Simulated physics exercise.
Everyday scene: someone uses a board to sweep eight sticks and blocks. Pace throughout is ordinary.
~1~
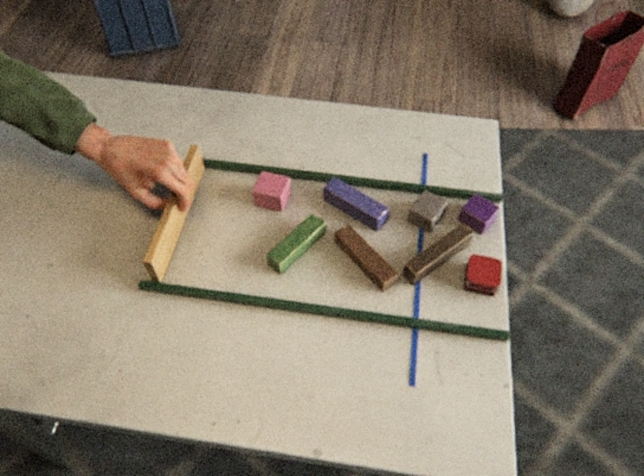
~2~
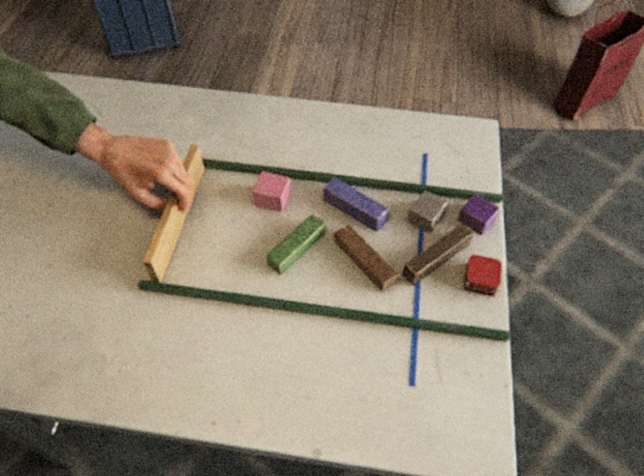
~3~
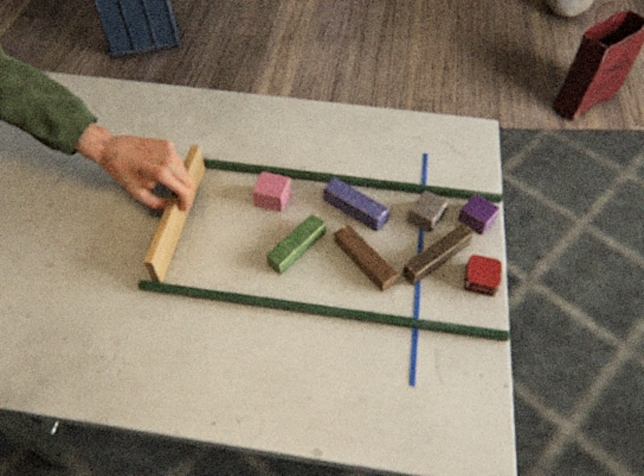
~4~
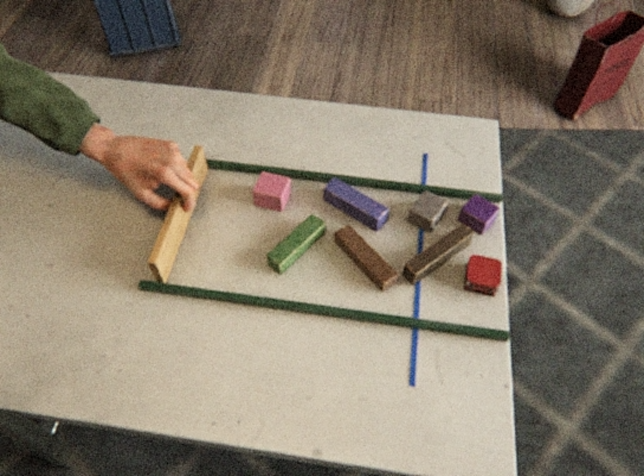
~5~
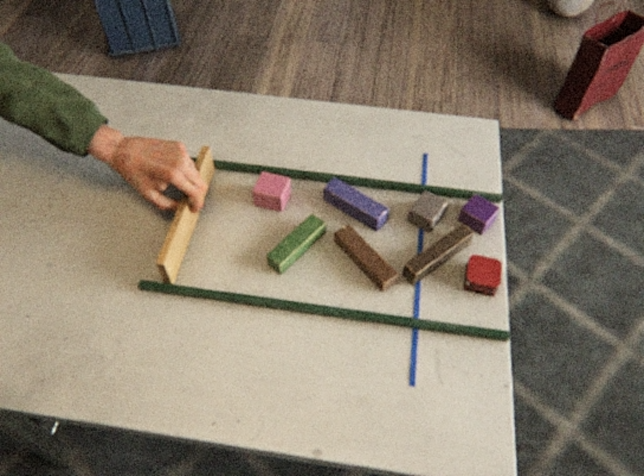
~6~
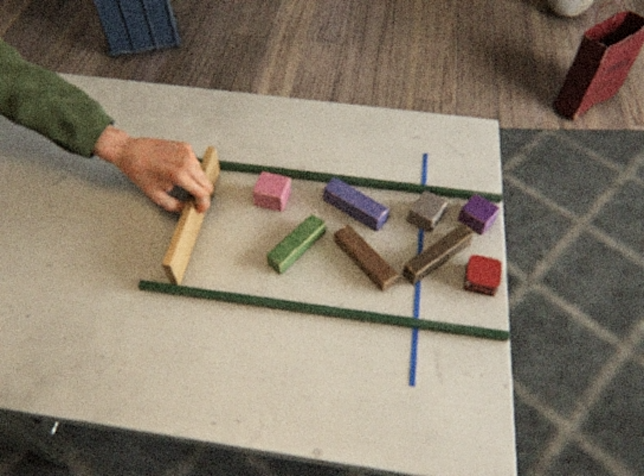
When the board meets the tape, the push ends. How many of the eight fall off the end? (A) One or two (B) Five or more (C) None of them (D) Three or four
A.
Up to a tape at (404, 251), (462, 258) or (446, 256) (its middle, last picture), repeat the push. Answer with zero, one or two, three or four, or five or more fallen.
Counts as listed: Not one / 5 or more / 3 or 4.
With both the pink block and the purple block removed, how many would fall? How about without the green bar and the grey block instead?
The first count is 0 and the second is 0.
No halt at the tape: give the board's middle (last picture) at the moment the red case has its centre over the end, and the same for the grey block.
Its middle is around (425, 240) and around (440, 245).
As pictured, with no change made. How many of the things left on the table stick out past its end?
The count is 2.
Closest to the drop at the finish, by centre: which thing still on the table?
That's the red case.
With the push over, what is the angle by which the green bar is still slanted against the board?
The angle is some 0°.
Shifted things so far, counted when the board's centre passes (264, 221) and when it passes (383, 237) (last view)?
By the first moment it's 1, by the second it's 7.
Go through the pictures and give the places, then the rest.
Red case (483, 275); purple block (479, 214); black bar (439, 253); board (177, 210); tape (420, 253), in the first picture.
Purple block (479, 214); green bar (297, 244), in the second picture.
Black bar (438, 254); blue bar (355, 204), in the third picture.
Red case (482, 276); grey block (427, 212), in the fourth picture.
Purple block (479, 214); pink block (272, 192), in the fifth picture.
Red case (482, 276); purple block (479, 214); black bar (438, 254); board (194, 213); tape (420, 253), in the sixth picture.
Early on, none off yet; red case at rest near (482, 276); purple block at rest near (479, 214); black bar at rest near (438, 254).
Finally, the number that fall off is one or two; lost, purple block.
